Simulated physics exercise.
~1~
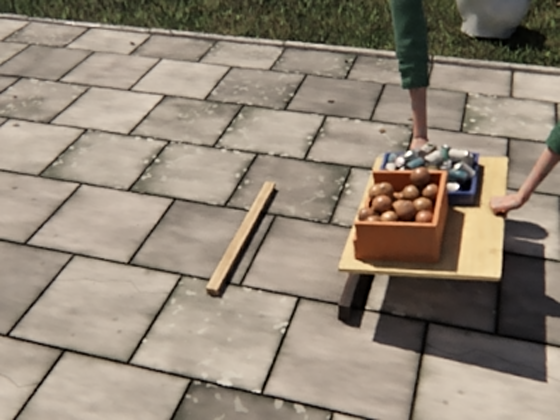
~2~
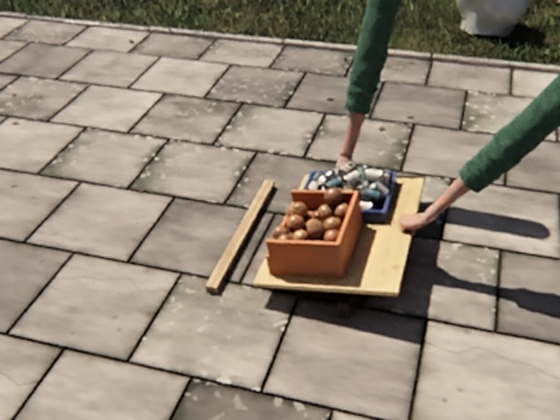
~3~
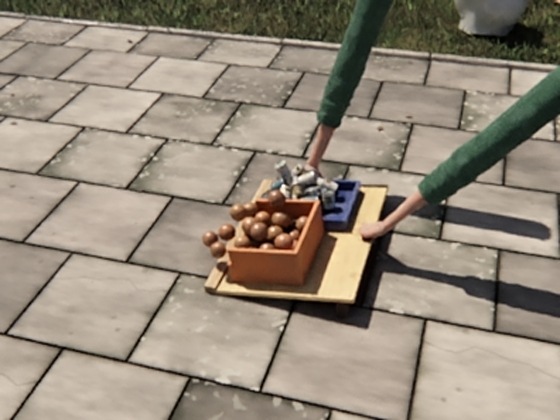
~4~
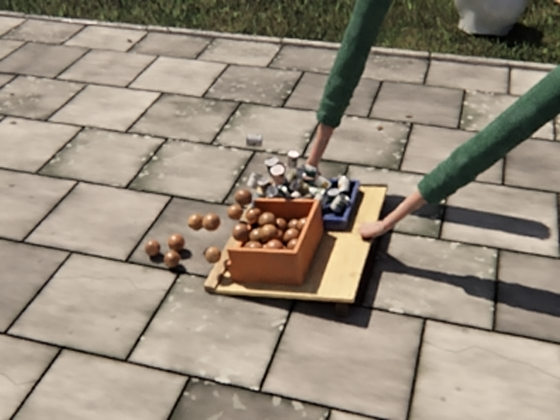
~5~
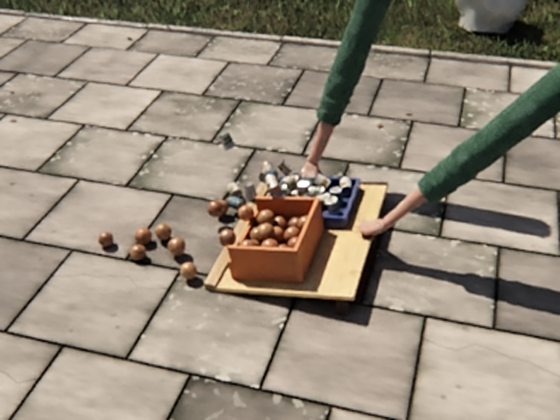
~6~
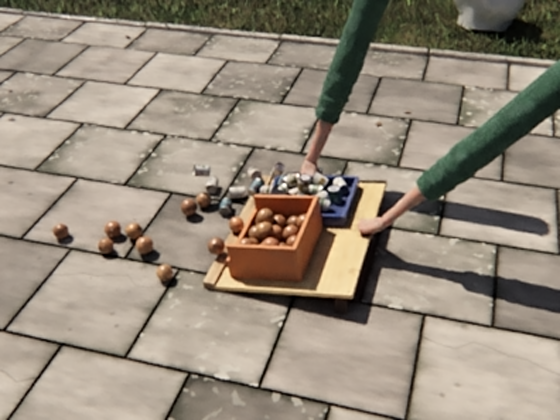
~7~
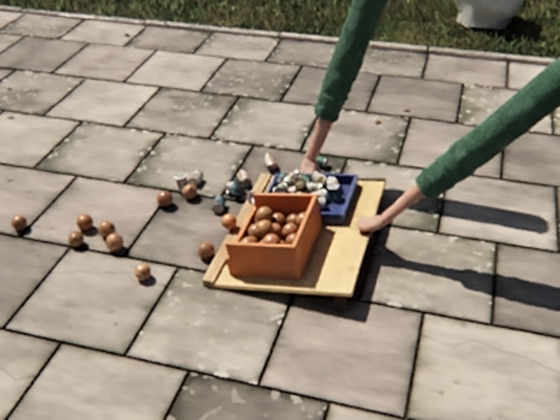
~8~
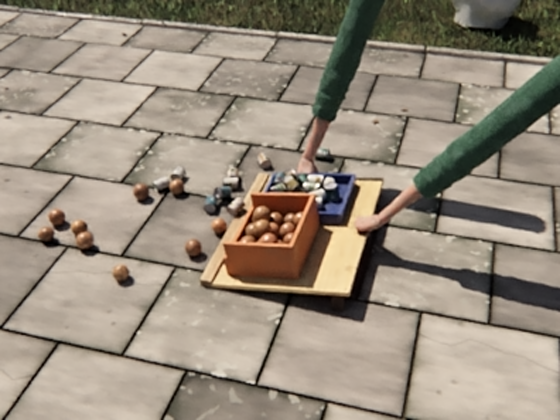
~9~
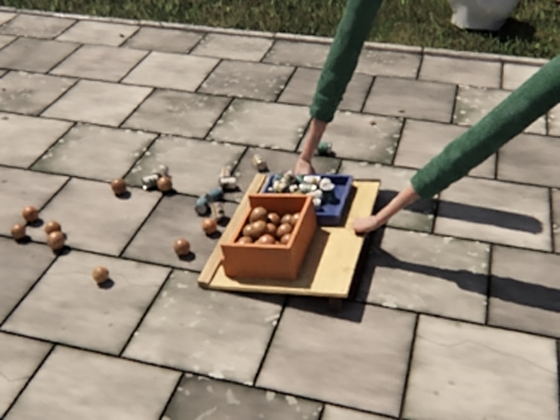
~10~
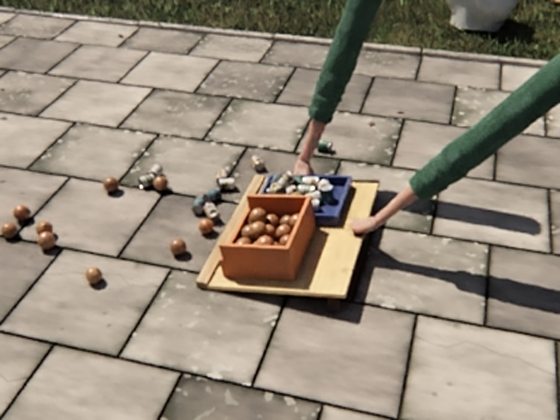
The clip opens on a sunlit paved patio, where two green-sleeved arms hold a light wooden board carrying an orange tote of brown balls beside a blue tote of small tins. The hands sweep the board down and to the left, toward a wooden bar lying on the slabs. It stops abruptly at the bar, and balls and tins surge over the left sides of their totes. The balls bounce and roll away leftward, while the spilled tins scatter closer by. At the end, both totes remain on the board, still partly filled, with the hands holding its edges.
